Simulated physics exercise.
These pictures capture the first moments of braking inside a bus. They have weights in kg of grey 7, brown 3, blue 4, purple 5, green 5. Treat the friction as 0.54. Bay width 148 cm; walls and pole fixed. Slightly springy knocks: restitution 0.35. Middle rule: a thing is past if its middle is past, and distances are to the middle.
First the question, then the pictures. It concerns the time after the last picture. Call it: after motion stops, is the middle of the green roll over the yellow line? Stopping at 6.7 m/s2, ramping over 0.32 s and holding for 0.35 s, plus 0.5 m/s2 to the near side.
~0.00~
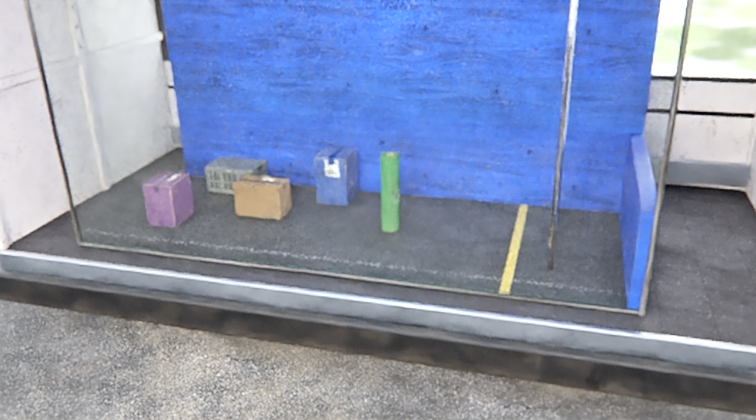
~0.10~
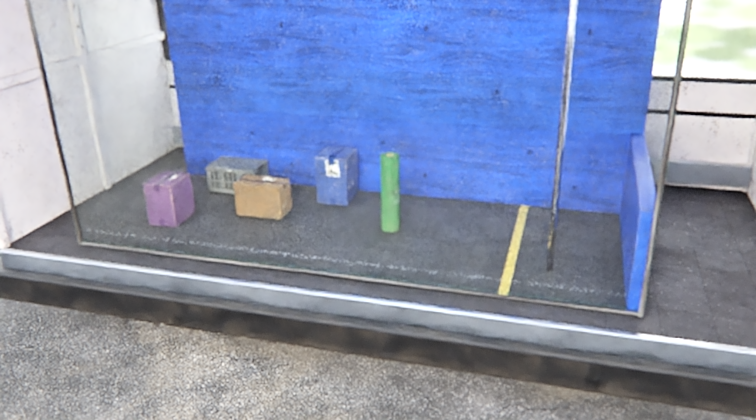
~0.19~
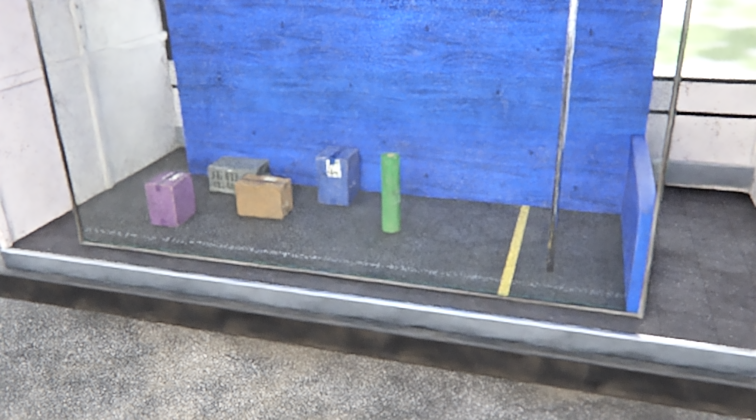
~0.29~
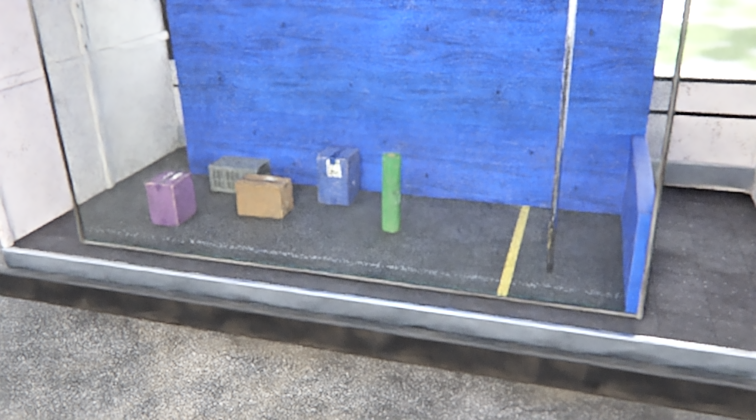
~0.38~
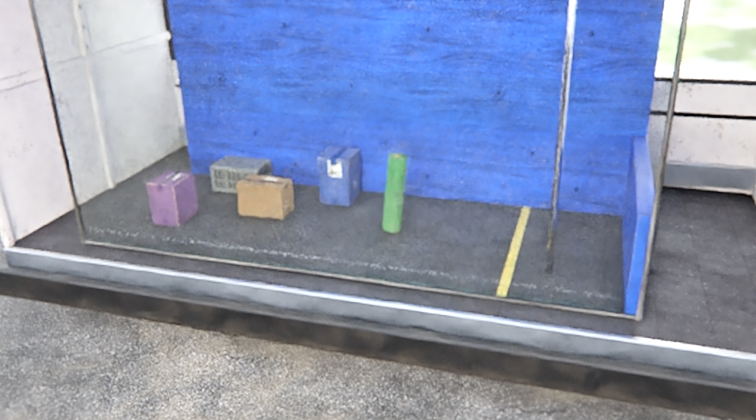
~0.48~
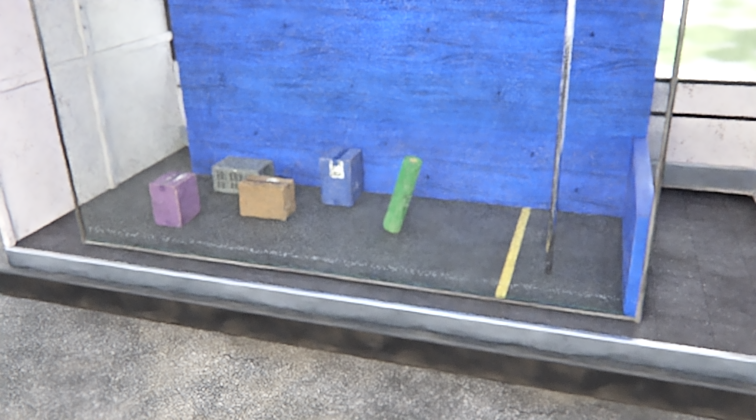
Not over it.
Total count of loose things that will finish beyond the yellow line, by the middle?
Altogether, 0.
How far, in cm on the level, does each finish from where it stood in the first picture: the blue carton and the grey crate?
Roughly: Blue carton 25; grey crate 20.
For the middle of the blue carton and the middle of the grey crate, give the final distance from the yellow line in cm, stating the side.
Measured at the end, the blue carton is 130 cm short and the grey crate is 230 cm short.
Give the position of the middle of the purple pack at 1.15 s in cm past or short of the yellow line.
Short of it, by close to 240 cm.
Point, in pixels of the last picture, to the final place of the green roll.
End point, final frame: Around (494, 236).
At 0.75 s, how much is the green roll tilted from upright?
Lab note: Tilt of about 90 degrees.
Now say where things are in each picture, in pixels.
In the first frame, green roll (390, 192), grey crate (237, 176), purple pack (169, 199), yellow line (506, 286).
In the second frame, green roll (390, 193), grey crate (238, 175), purple pack (170, 199).
In the third frame, green roll (391, 193), grey crate (240, 175), purple pack (172, 198).
In the fourth frame, green roll (392, 193), grey crate (241, 175), purple pack (172, 198).
In the fifth frame, green roll (395, 193), grey crate (242, 175), purple pack (173, 198).
In the sixth frame, green roll (402, 195), grey crate (244, 175), purple pack (176, 199), yellow line (502, 290).
After 0.75 s the green roll is 43 cm short of the yellow line, tilted 90°, near (457, 230) in the last picture's view; the grey crate 234 cm short of the yellow line, tilted 0°.
After 1.15 s the green roll is 15 cm short of the yellow line, tilted 90°, near (494, 236) in the last picture's view; the grey crate 225 cm short of the yellow line, tilted 0°.
After 1.65 s the green roll is 15 cm short of the yellow line, tilted 90°, near (494, 236) in the last picture's view; the grey crate 225 cm short of the yellow line, tilted 0°.
Final state at 1.9 s, grey crate stops short of the yellow line; brown carton stops short of the yellow line; blue carton stops short of the yellow line; purple pack stops short of the yellow line; green roll stops short of the yellow line.
